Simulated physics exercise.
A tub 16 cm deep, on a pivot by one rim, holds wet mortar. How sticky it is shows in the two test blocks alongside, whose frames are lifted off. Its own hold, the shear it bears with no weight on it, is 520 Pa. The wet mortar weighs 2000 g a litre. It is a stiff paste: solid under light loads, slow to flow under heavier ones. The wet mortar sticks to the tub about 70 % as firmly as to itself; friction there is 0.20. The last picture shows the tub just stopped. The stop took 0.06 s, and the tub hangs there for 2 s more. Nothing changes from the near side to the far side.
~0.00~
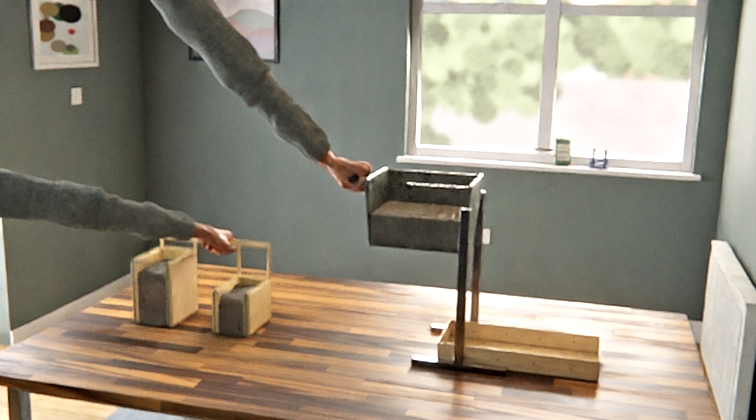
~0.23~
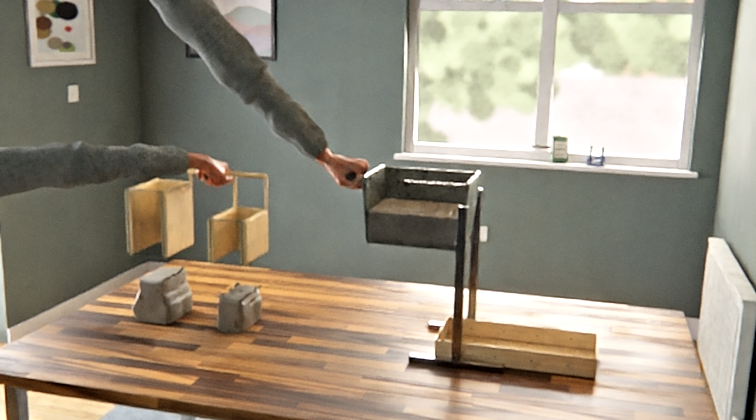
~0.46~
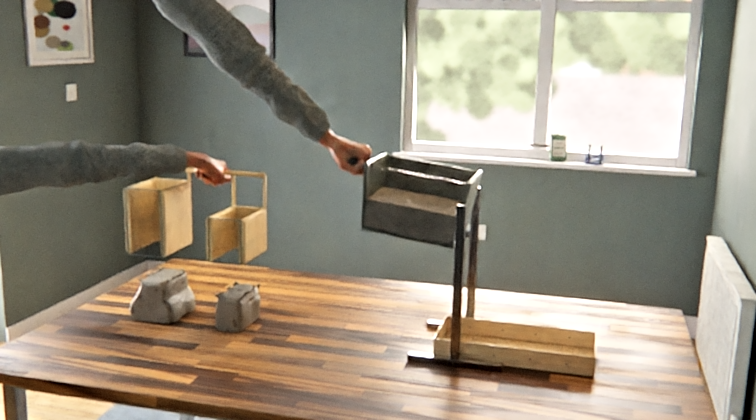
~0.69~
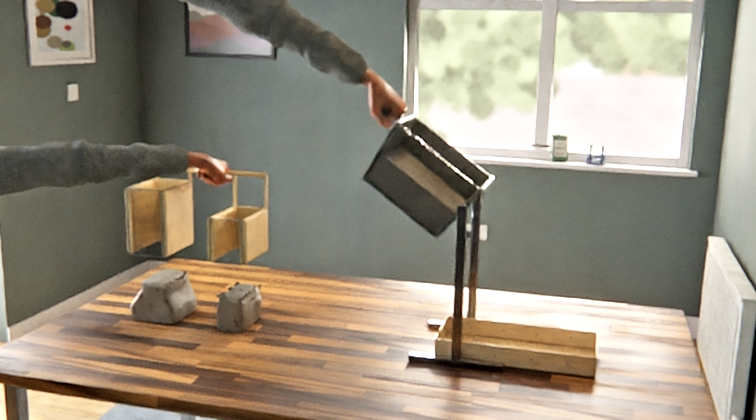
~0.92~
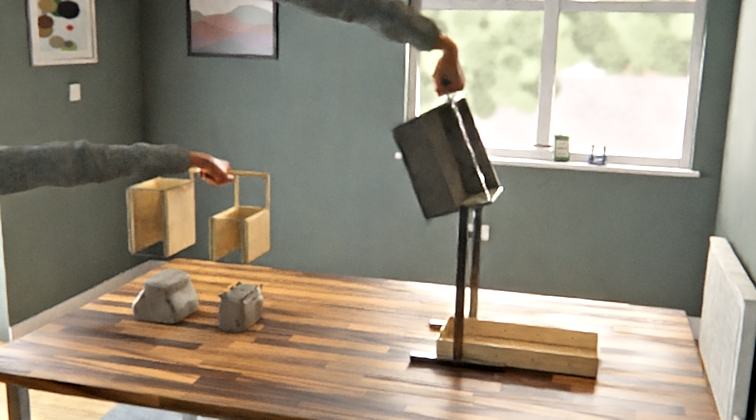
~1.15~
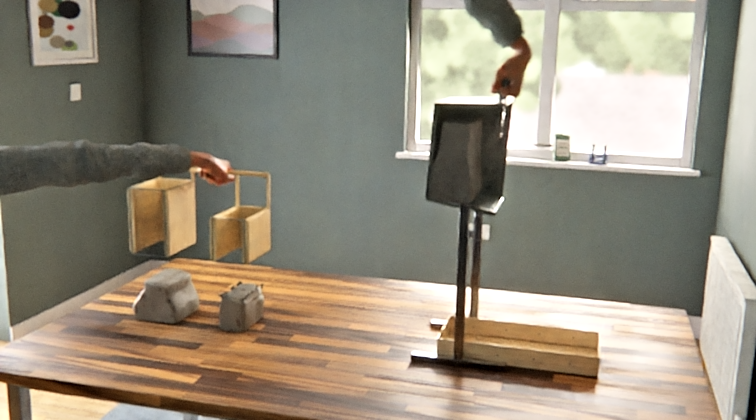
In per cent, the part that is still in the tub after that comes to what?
The part that is still in the tub after that is near 44 %.
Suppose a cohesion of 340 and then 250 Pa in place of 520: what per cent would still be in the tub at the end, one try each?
In that order: 40 %, 45 %.
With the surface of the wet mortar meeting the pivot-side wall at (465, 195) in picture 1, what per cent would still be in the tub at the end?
In that case some 30 per cent.
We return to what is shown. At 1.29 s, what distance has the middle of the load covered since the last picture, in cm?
Some 5 cm.
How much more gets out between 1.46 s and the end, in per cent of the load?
Near 18 %.
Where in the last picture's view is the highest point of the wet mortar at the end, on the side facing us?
At about (447, 173).
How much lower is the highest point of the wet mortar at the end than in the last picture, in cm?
Roughly 12 cm.
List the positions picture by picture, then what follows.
The first frame shows handle-side rim at (368, 180), tilt 0 degrees; highest point of the wet mortar at (377, 214); test blocks 16 cm, 10 cm high (left to right).
The second frame shows handle-side rim at (365, 177), tilt 0 degrees; highest point of the wet mortar at (375, 211); test blocks 13 cm, 9.9 cm high (left to right).
The third frame shows handle-side rim at (368, 164), tilt 7 degrees; highest point of the wet mortar at (371, 199); test blocks 12 cm, 9.9 cm high (left to right).
The fourth frame shows handle-side rim at (400, 124), tilt 36 degrees; highest point of the wet mortar at (384, 156); test blocks 12 cm, 9.9 cm high (left to right).
The fifth frame shows handle-side rim at (453, 102), tilt 67 degrees; highest point of the wet mortar at (422, 121); test blocks 12 cm, 9.9 cm high (left to right).
The sixth frame shows handle-side rim at (505, 108), tilt 93 degrees; highest point of the wet mortar at (446, 123); test blocks 12 cm, 9.9 cm high (left to right).
By 1.29 s, the tub is at 93 degrees and holds 100 %.
By 1.46 s, the tub is at 93 degrees and holds 62 %.
By 1.63 s, the tub is at 93 degrees and holds 54 %.
By 1.80 s, the tub is at 93 degrees and holds 53 %.
By 3.15 s, at the end, the tub is at 93 degrees and holds 44 %.
